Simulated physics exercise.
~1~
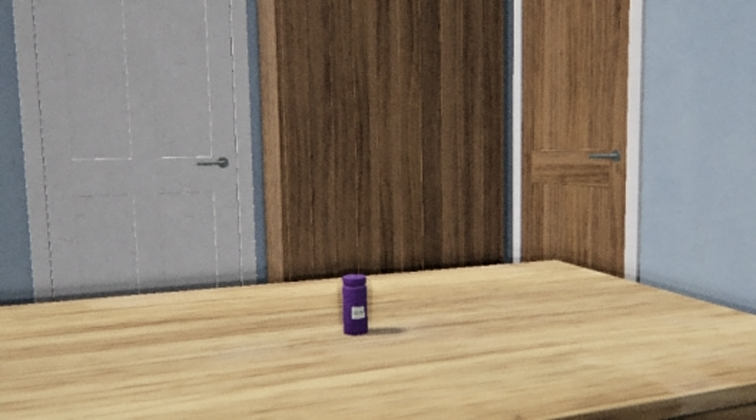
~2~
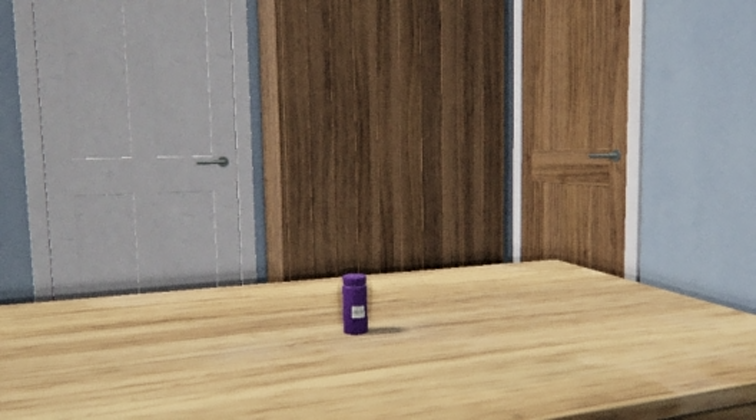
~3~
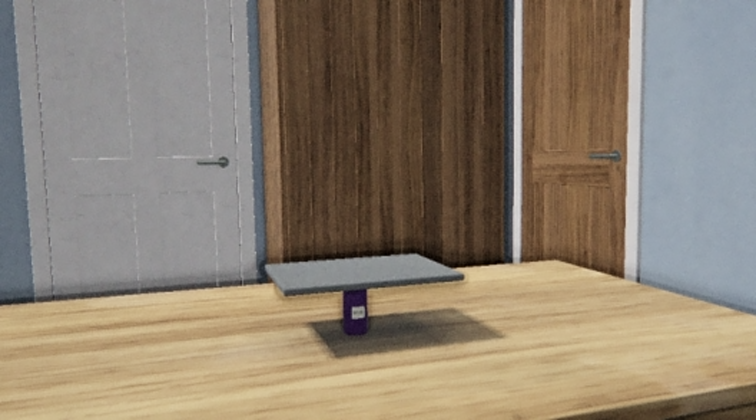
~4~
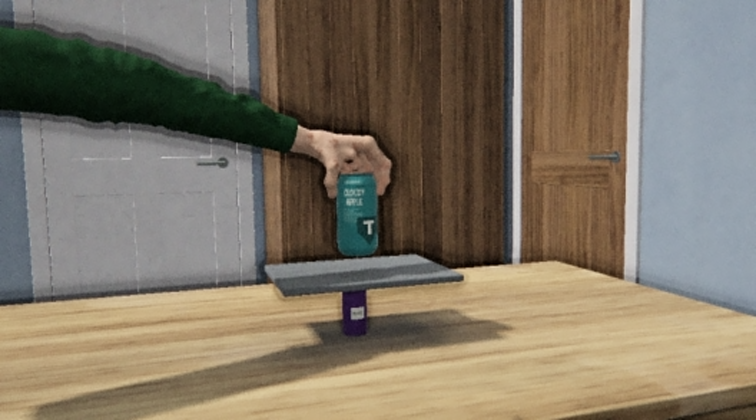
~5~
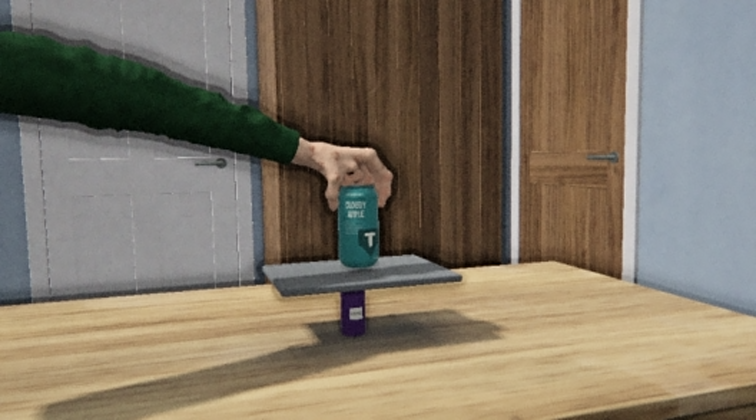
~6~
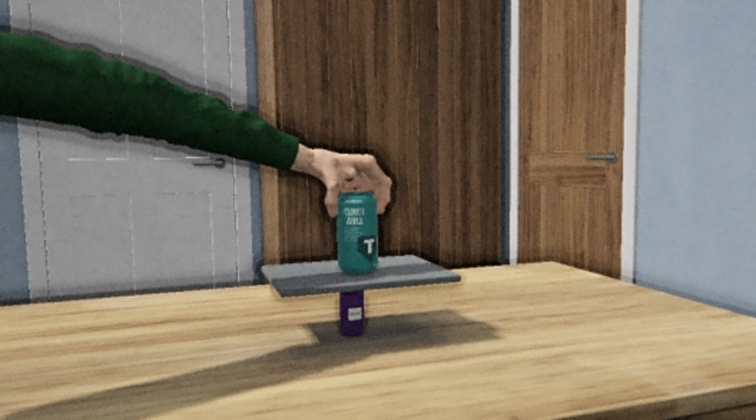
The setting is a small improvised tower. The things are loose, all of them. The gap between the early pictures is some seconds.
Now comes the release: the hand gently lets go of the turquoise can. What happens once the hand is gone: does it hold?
I expect success here.
Then, 0.20 s later than the last frame, all is still.
Then, 0.40 s later than the last frame, turquoise can resting near (358, 234).
When it is over, all 3 as before. End places, in pixels of the last picture, turquoise can near (358, 234). The stack stays up.
